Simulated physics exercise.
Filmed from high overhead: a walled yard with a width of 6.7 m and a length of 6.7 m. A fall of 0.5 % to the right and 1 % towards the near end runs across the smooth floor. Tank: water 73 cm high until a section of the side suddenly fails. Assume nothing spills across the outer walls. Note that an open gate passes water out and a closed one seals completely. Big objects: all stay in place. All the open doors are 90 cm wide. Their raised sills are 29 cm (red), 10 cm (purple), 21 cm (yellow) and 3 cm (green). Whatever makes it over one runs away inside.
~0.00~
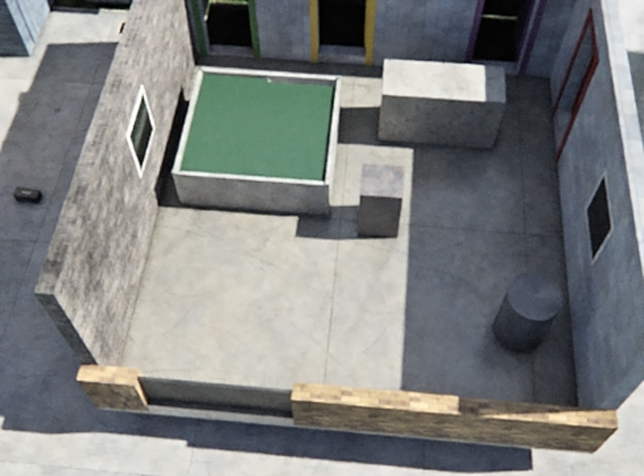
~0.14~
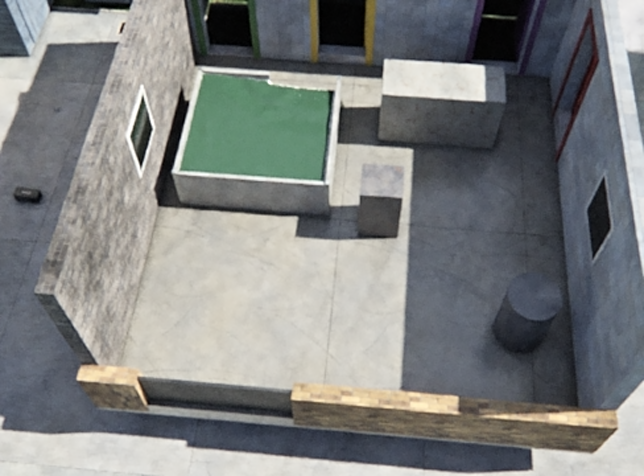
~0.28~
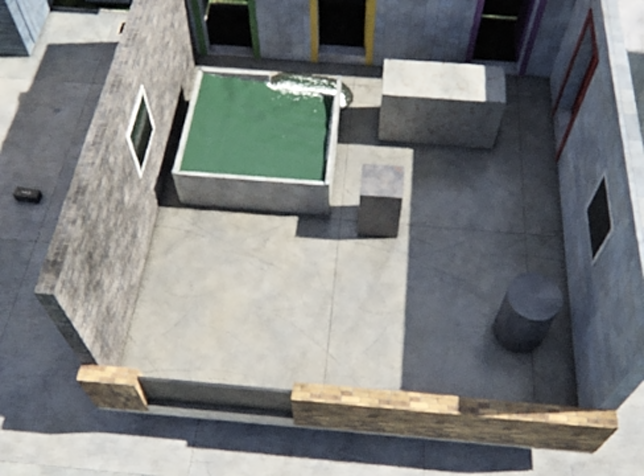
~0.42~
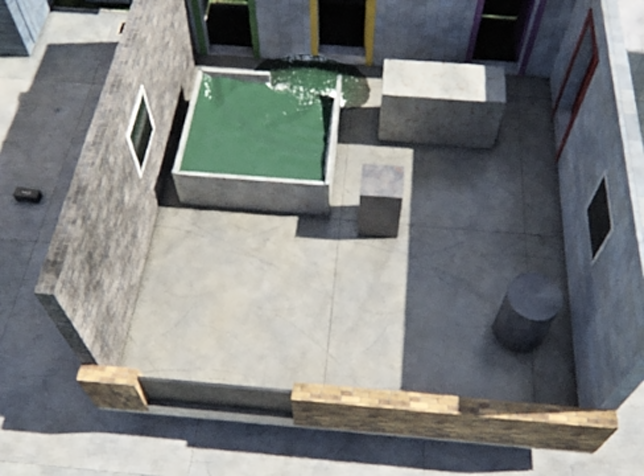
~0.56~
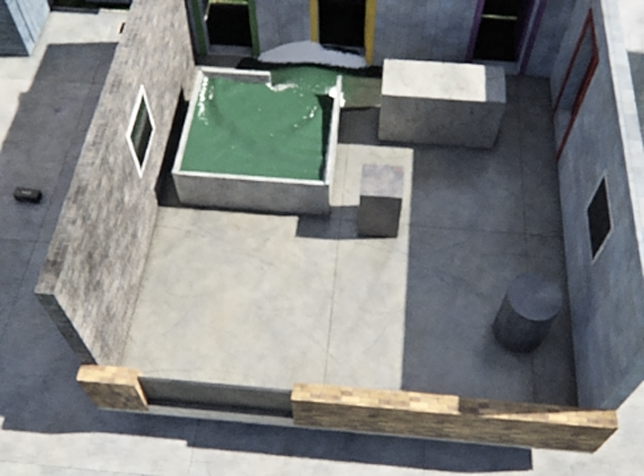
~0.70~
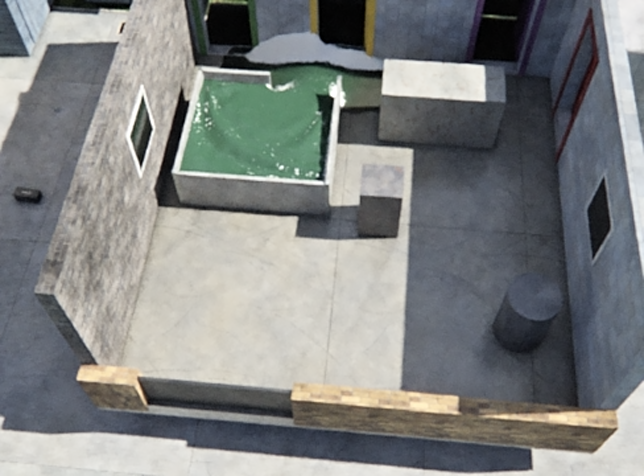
Green water broke over the far side of a square tank in a walled yard, foaming white at first, then spread along the back wall towards a pale block while ripples crossed the tank.
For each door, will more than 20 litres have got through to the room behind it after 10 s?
Outcome: At the red door the water let in will remain short of the limit; at the purple door the water let in will surpass the limit; at the yellow door the water let in will surpass the limit; at the green door the water let in will surpass the limit.
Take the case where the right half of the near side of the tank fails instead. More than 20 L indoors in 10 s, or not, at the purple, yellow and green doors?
So purple stays lower, yellow stays lower, green tops it.
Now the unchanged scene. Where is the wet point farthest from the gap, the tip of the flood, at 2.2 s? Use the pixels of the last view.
Roughly at pixel (542, 78).
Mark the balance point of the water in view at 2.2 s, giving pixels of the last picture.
It lies at roughly (291, 126) in pixels.
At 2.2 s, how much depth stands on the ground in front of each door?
You'd see red at 13 cm, purple at 7 cm, yellow at 43 cm and green at 10 cm.
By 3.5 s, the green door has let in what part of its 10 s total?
Around 30 percent.
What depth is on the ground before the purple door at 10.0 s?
About 13.5 centimetres.
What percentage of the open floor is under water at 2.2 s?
Covered: Roughly 20 %.
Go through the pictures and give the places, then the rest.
In the first frame, still water, 73 cm deep, in the tank at (261, 126).
In the second frame, water pours out on the tank's far side and has run 0.6 m, to a hidden place; typically 9 cm deep outside, 73 cm at the tank's back.
In the third frame, the front is at a hidden place, 0.9 m from the gap on the tank's far side; 1.0 m2 of floor is under water; 73 cm left at the back of the tank.
In the fourth frame, the front is at (276, 60), 1.4 m from the gap on the tank's far side; 2.1 m2 of floor is under water; 73 cm left at the back of the tank.
In the fifth frame, the front is at (374, 67), 1.7 m from the gap on the tank's far side; 2.9 m2 of floor is under water; 73 cm left at the back of the tank.
In the sixth frame, water pours out on the tank's far side and has run 2.0 m, to a hidden place; typically 9 cm deep outside, 70 cm at the tank's back.
After 1.4 s water covers 15 % of the floor and is deepest (52 cm) near (310, 69); red door not reached, purple door 2 cm at the sill, 0 L in, yellow door 48 cm at the sill, 89 L in, green door 11 cm at the sill, 11 L in.
After 2.2 s water covers 20 % of the floor and is deepest (46 cm) near (310, 69); red door 13 cm at the sill, 0 L in, purple door 7 cm at the sill, 0 L in, yellow door 43 cm at the sill, 225 L in, green door 10 cm at the sill, 30 L in.
After 3.5 s water covers 40 % of the floor and is deepest (35 cm) near (544, 107); red door 19 cm at the sill, 0 L in, purple door 14 cm at the sill, 3 L in, yellow door 30 cm at the sill, 322 L in, green door 15 cm at the sill, 80 L in.
After 6.0 s water covers 75 % of the floor and is deepest (24 cm) near (545, 115); red door 20 cm at the sill, 0 L in, purple door 21 cm at the sill, 92 L in, yellow door 19 cm at the sill, 367 L in, green door 11 cm at the sill, 185 L in.
After 10.0 s water covers 90 % of the floor and is deepest (15 cm) near (570, 427); red door 13 cm at the sill, 0 L in, purple door 14 cm at the sill, 168 L in, yellow door 12 cm at the sill, 367 L in, green door 8 cm at the sill, 276 L in.
